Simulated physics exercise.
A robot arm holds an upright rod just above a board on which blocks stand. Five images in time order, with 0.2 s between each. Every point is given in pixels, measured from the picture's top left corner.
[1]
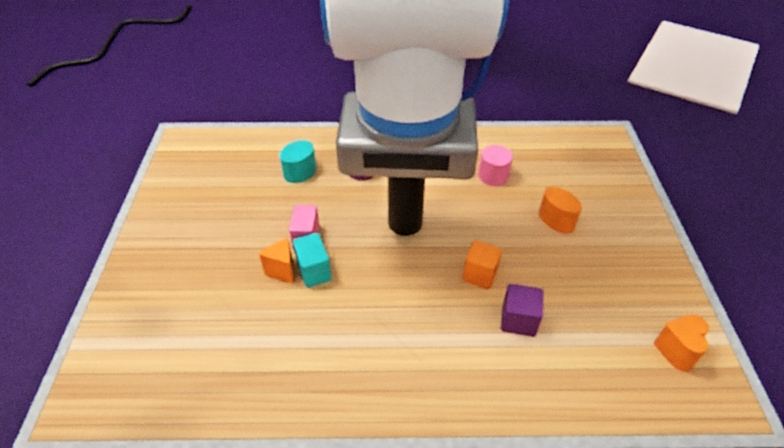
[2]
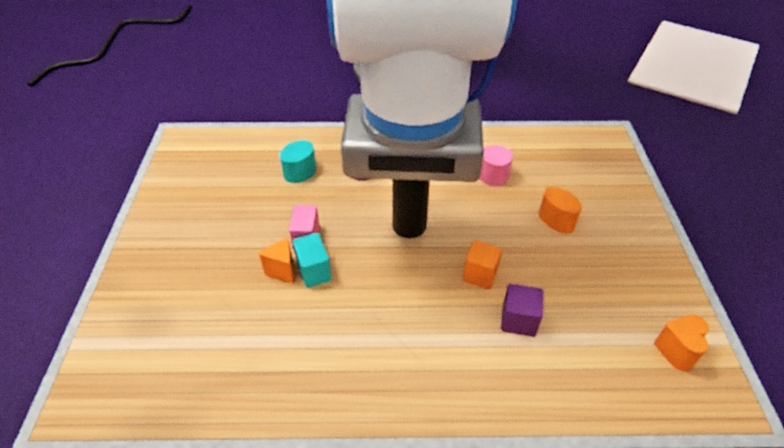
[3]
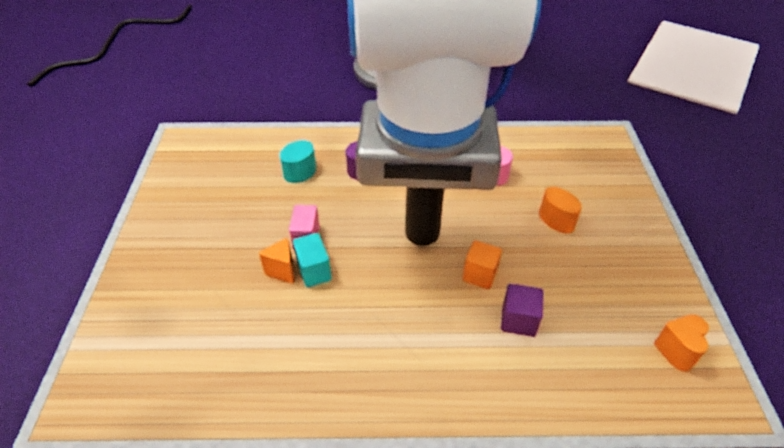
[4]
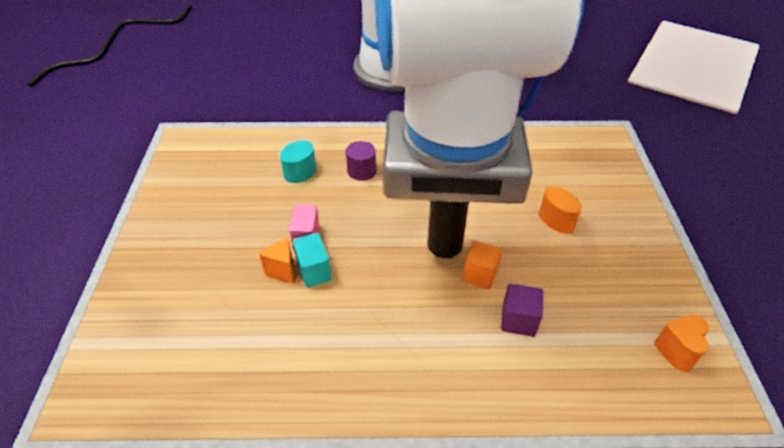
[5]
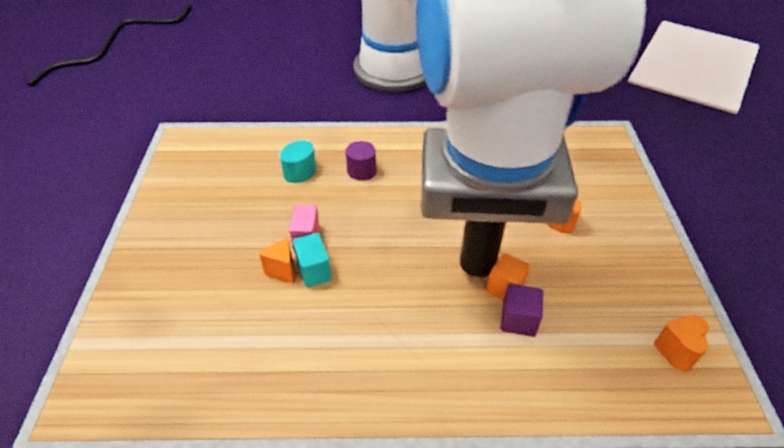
In the video, a robot arm holding an upright black rod above a wooden board of colored blocks moves slightly right, then diagonally toward the lower right, pushing the orange square block a short way toward the purple square block.
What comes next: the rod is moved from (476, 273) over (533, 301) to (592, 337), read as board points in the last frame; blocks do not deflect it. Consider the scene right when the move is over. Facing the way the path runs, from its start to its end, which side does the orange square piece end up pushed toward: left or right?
Goes left.
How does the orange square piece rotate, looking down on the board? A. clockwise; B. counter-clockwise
Choice B: Counter-clockwise.
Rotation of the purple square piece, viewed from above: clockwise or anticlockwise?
Prediction: Clockwise.
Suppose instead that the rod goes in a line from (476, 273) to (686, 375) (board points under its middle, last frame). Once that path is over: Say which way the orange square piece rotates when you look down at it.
Short answer: Counterclockwise.
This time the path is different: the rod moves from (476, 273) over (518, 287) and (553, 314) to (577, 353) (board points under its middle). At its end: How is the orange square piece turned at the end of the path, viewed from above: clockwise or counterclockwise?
Spin direction: Counter-clockwise.
What follows on the original path. One third of the way, rod (518, 282); orange square piece (556, 283), turned 10° anticlockwise; purple square piece (527, 303).
Two thirds of the way, rod (557, 303); orange square piece (599, 300), turned 30° anticlockwise; purple square piece (531, 313), turned 25° clockwise.
At the end, rod (597, 328); orange square piece (638, 313), turned 50° anticlockwise; purple square piece (531, 313), turned 25° clockwise; orange heart in place.
